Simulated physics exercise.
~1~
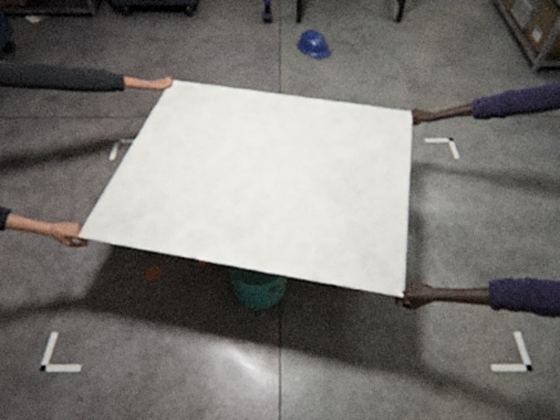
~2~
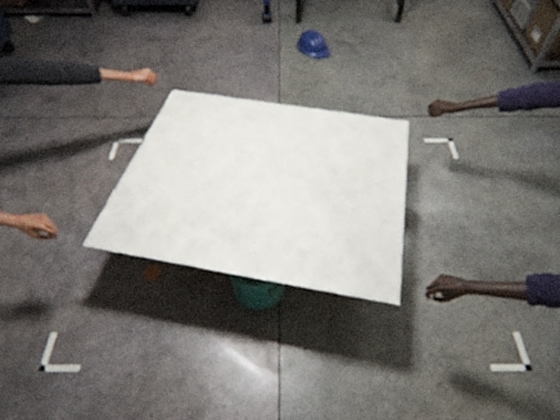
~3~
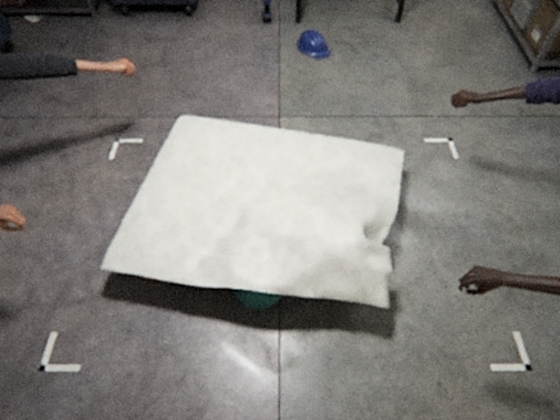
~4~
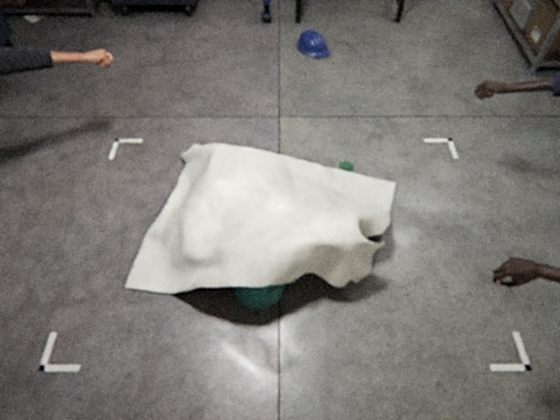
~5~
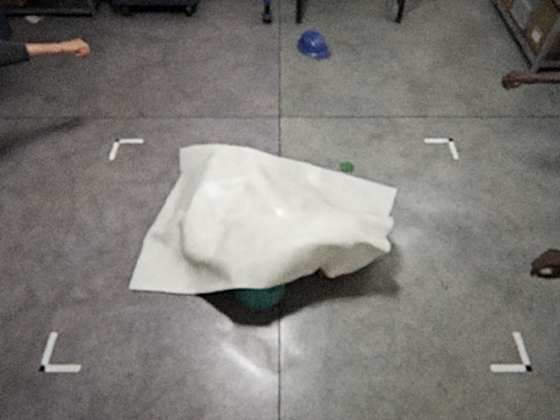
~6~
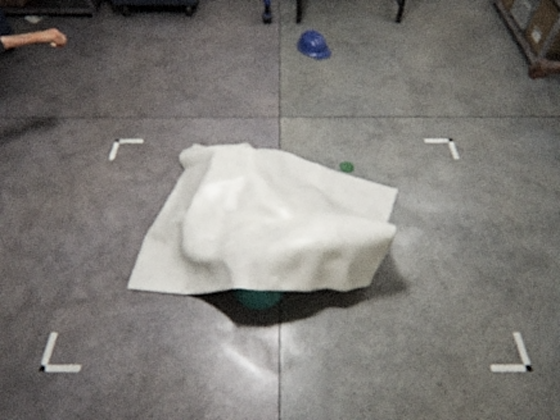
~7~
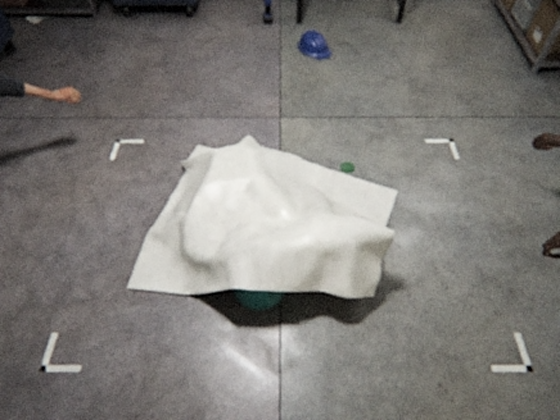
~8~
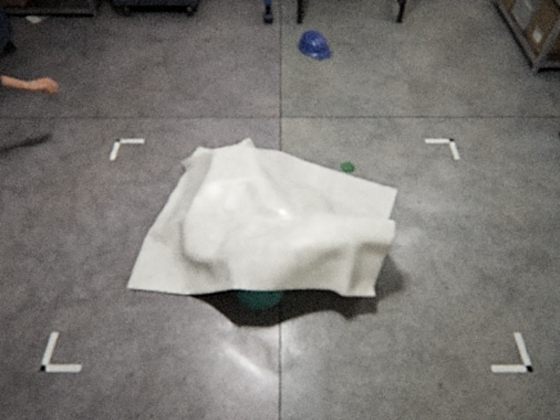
In this clip, four hands hold a white sheet level over a teal bucket and other objects on a concrete floor, then let go and draw back. The sheet drops, crumples and settles in raised folds over them, leaving a small green disc uncovered behind it.
